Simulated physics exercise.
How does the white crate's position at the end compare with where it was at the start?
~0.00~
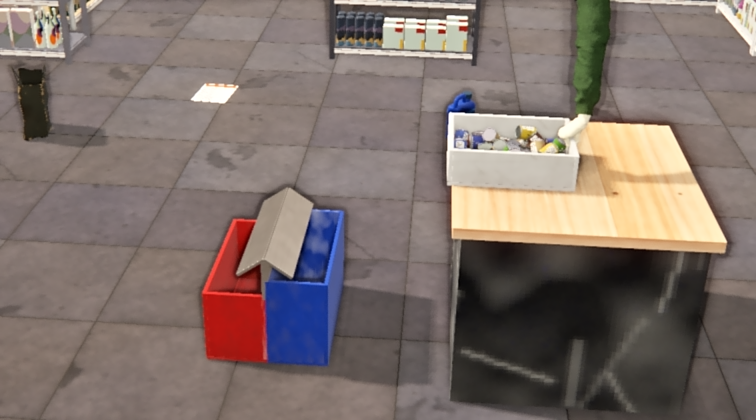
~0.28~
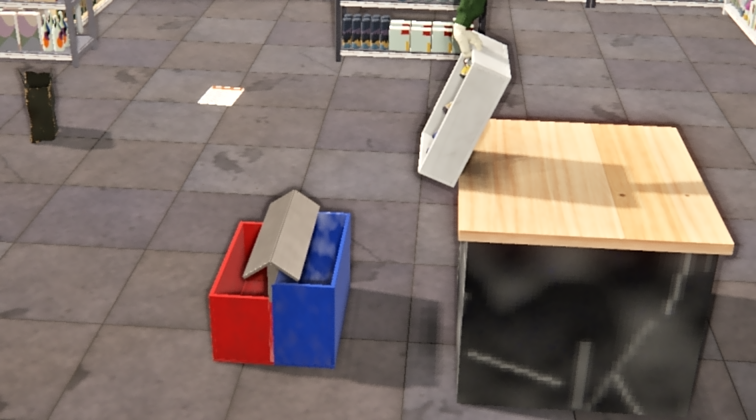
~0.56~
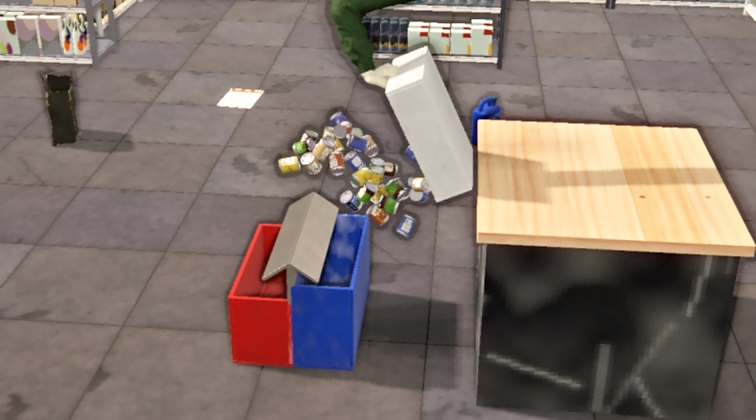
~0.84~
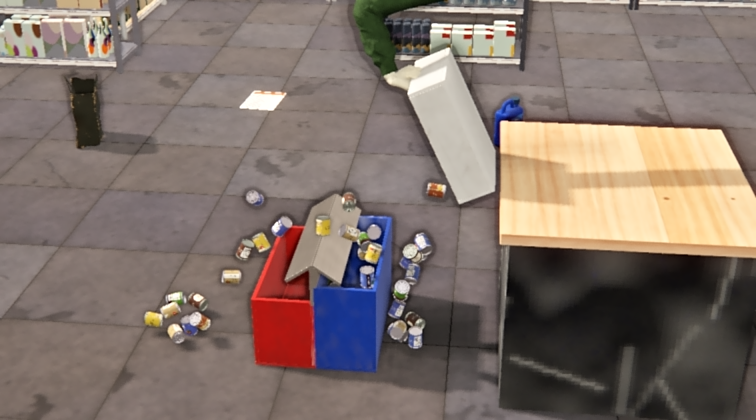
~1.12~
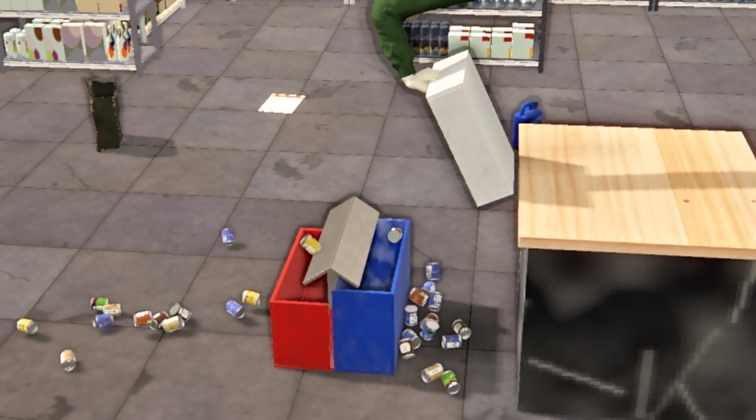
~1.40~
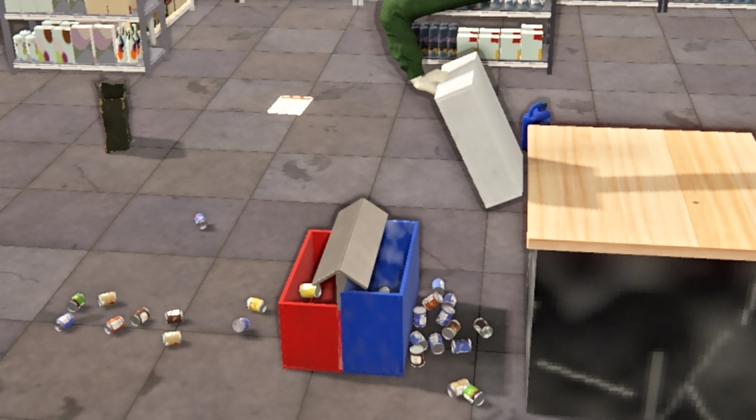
At the start the white crate sits upright on top of the wooden bench. By the end it hangs steeply tipped in the air to the left of the bench, held by the green arm.
